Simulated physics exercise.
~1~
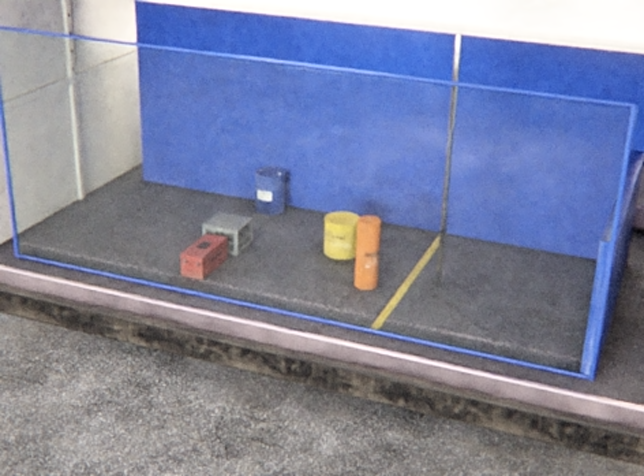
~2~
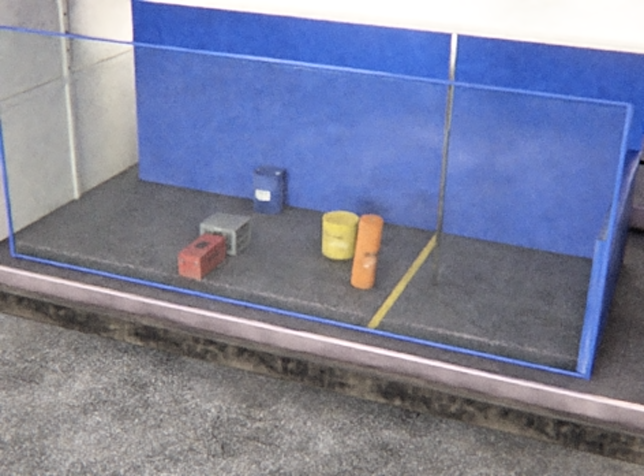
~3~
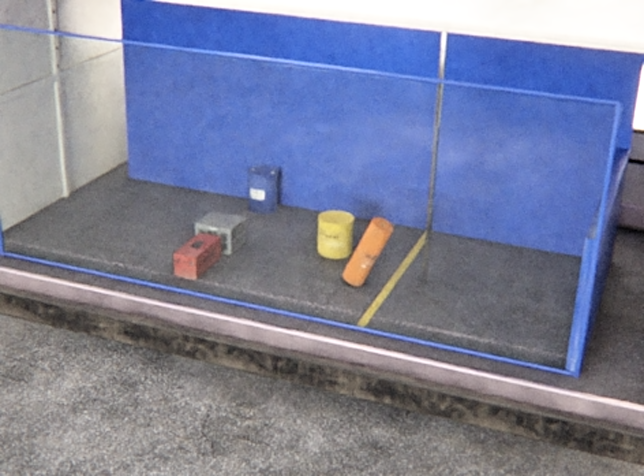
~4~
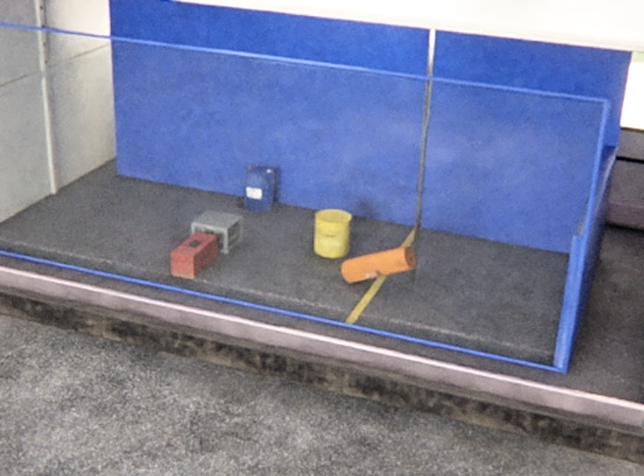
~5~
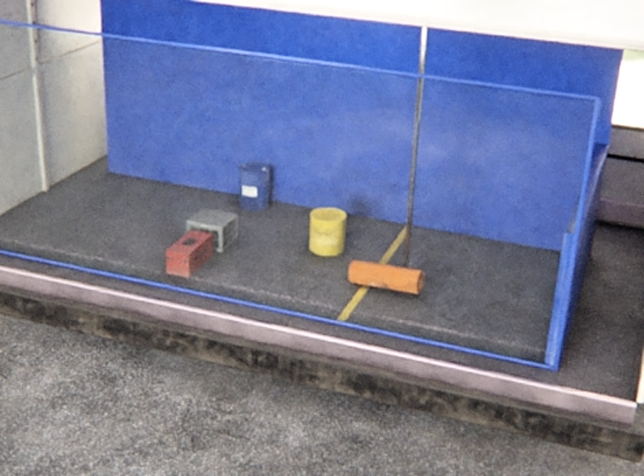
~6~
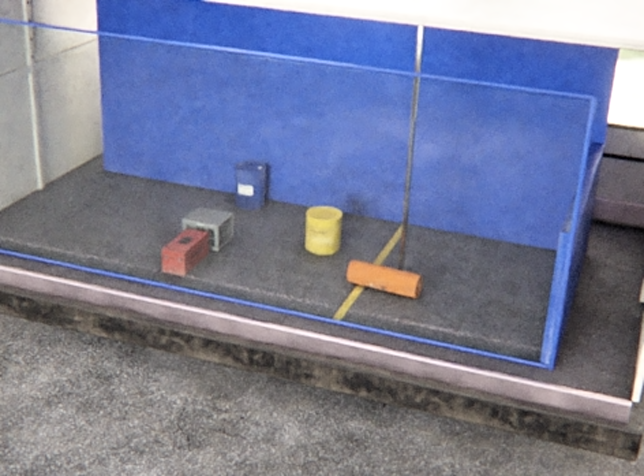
An orange roll stands upright beside a yellow bucket in a dark-floored bay with blue walls, seen from above and in front through a blue-edged frame. To the left sit a red toolbox, a grey crate just behind it and a blue drum farther back, while a yellow line crosses the floor to the right. As the view drifts slightly right, the roll leans rightward and topples onto its side across the line. It rolls a little toward the near side and settles with its middle just past the line, while the other things stay standing short of it.
